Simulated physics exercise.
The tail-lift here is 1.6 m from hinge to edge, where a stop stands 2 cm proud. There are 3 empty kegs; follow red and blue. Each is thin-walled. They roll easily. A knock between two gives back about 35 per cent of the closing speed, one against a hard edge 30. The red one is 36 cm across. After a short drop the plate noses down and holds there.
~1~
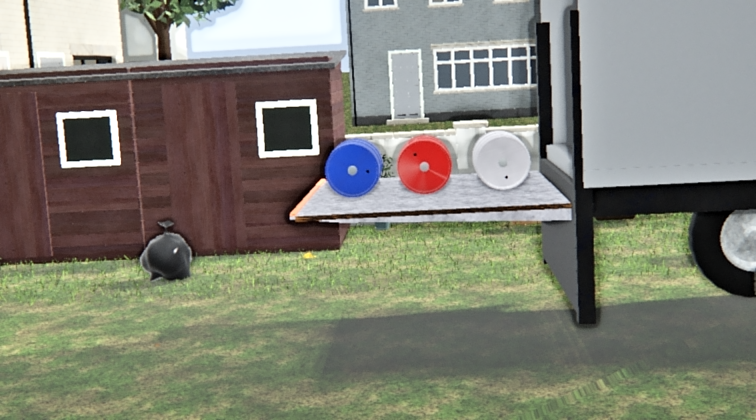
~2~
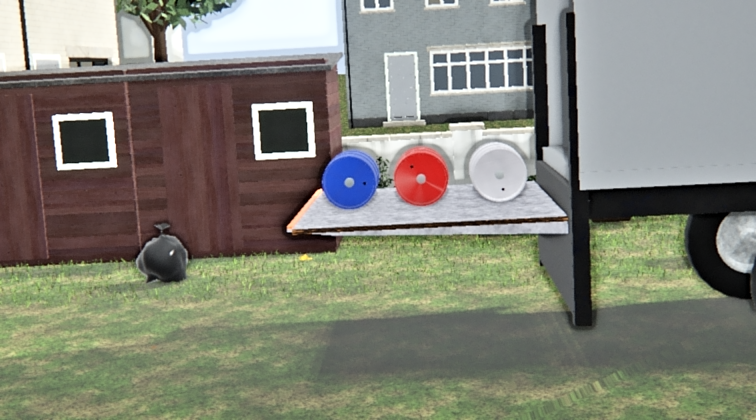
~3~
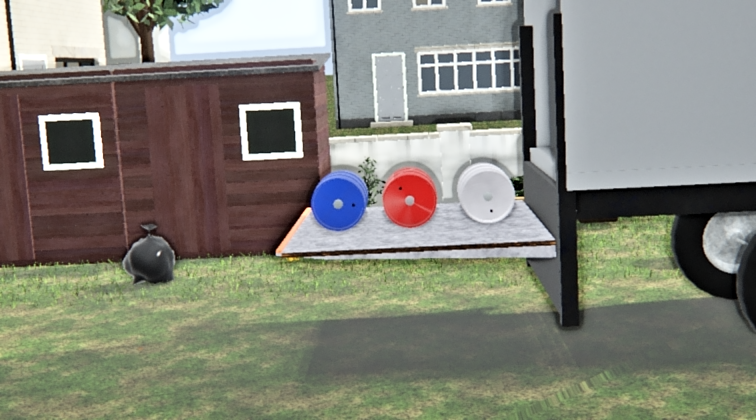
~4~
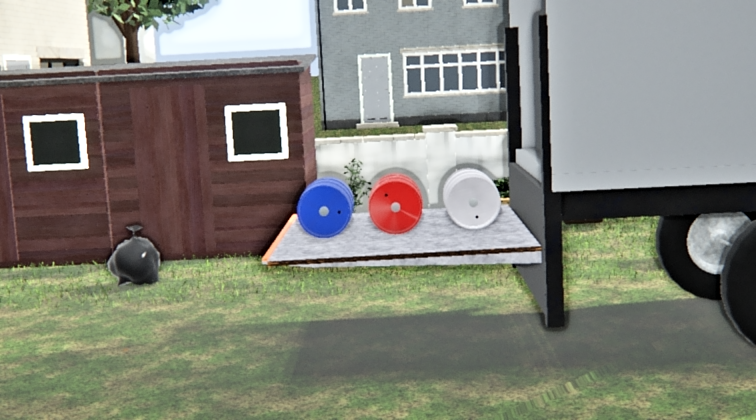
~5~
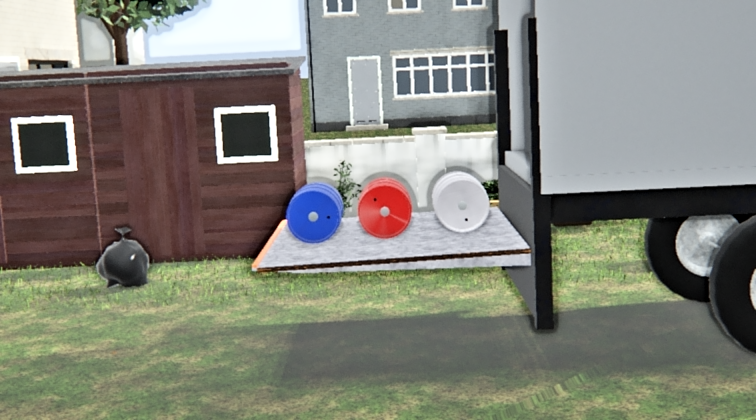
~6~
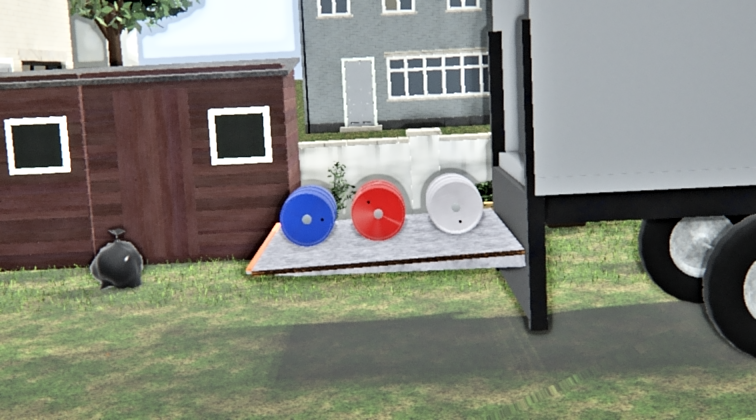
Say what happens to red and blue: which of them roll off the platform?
The red keg stays on the plate, the blue is held back.
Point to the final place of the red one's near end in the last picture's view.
Around (328, 218).
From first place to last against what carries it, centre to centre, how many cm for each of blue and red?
Blue 25, red 35.
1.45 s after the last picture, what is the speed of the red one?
Roughly 0.1 m/s.
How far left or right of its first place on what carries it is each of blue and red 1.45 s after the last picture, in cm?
Blue 10 left, red 10 left.
Then, 1.5 s after the last picture, red is on the plate, 65 cm from the stop, rolling left; blue is on the plate, 20 cm from the stop, rolling left; 0 of 3 are off.
At rest (3.4 s after the last picture), red is on the plate, 45 cm from the stop; blue is on the plate, 5 cm from the stop; 0 of 3 are off.
